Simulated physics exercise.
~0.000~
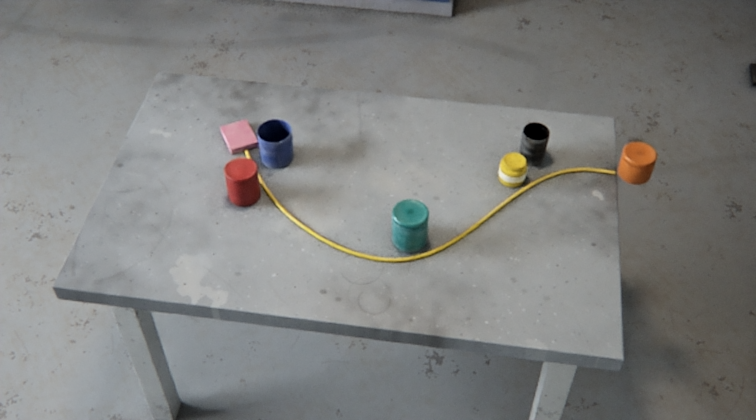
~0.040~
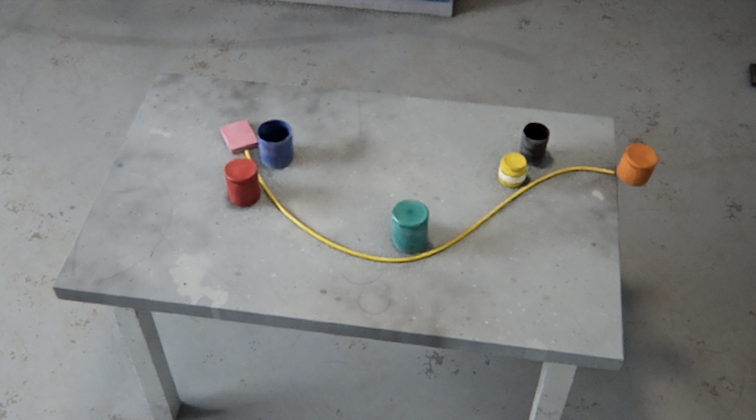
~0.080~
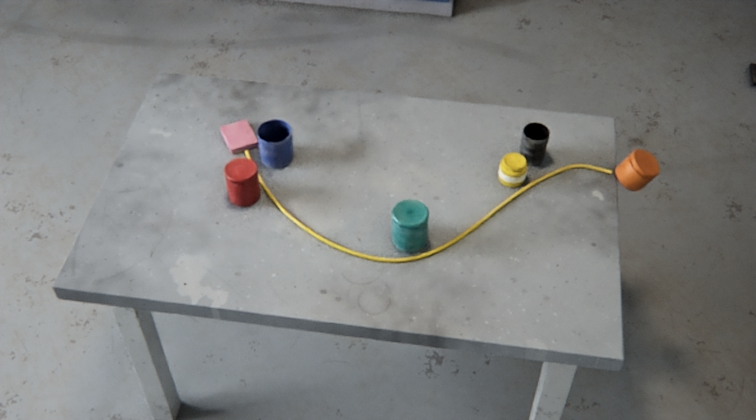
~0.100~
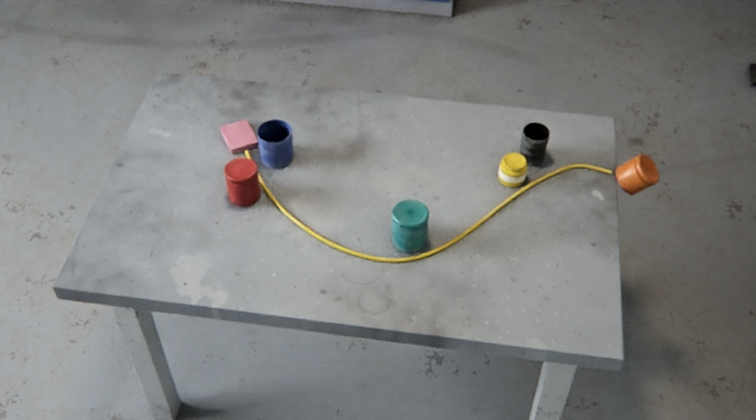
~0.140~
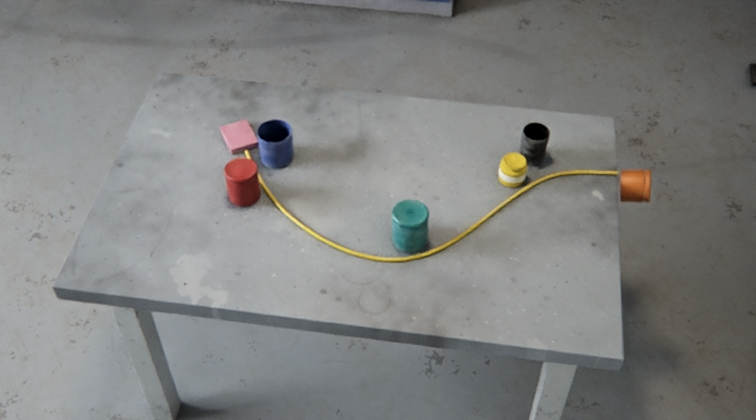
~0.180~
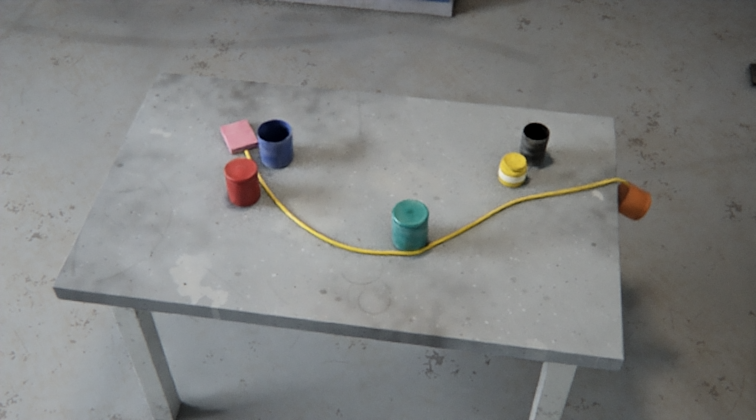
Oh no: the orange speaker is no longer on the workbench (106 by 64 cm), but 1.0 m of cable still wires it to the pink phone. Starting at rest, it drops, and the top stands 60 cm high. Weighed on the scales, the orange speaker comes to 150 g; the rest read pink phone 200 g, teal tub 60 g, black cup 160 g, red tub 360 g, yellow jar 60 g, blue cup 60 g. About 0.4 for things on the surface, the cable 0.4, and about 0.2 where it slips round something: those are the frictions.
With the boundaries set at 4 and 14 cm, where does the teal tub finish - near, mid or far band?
The teal tub finishes in the far band.
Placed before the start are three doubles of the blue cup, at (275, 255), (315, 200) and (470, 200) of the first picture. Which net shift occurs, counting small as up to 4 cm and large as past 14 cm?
Taken in order, they show only a little movement, a medium amount of movement, and finally only a little movement.
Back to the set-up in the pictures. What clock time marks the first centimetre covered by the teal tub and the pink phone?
For the teal tub it's 0.24 s, while the pink phone gets there at 0.44 s.
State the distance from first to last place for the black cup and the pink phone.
The black cup ends up around 0 cm from its start and the pink phone around 2 cm.
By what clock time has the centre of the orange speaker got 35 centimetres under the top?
Not at all.
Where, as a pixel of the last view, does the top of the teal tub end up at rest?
Near (439, 104).
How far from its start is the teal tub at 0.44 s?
Shift of the teal tub - 20 cm.
At 0.4 s, the cable's tail end at (252, 152); teal tub 21 cm off its start, orange speaker over the edge, blue cup 2 cm off its start.
At 0.7 s, the cable's tail end at (262, 151); teal tub 32 cm off its start, orange speaker over the edge, blue cup 4 cm off its start.
At 0.9 s, the cable's tail end at (262, 151); teal tub 32 cm off its start at (439, 104), orange speaker over the edge, blue cup 4 cm off its start at (287, 119).
At 1.2 s, the cable's tail end at (262, 151); teal tub 32 cm off its start, blue cup 4 cm off its start, pink phone 2 cm off its start.
At 2.4 s, the cable's tail end at (262, 151); teal tub 32 cm off its start at (439, 104), orange speaker over the edge, blue cup 4 cm off its start at (287, 119), pink phone 2 cm off its start at (249, 137).
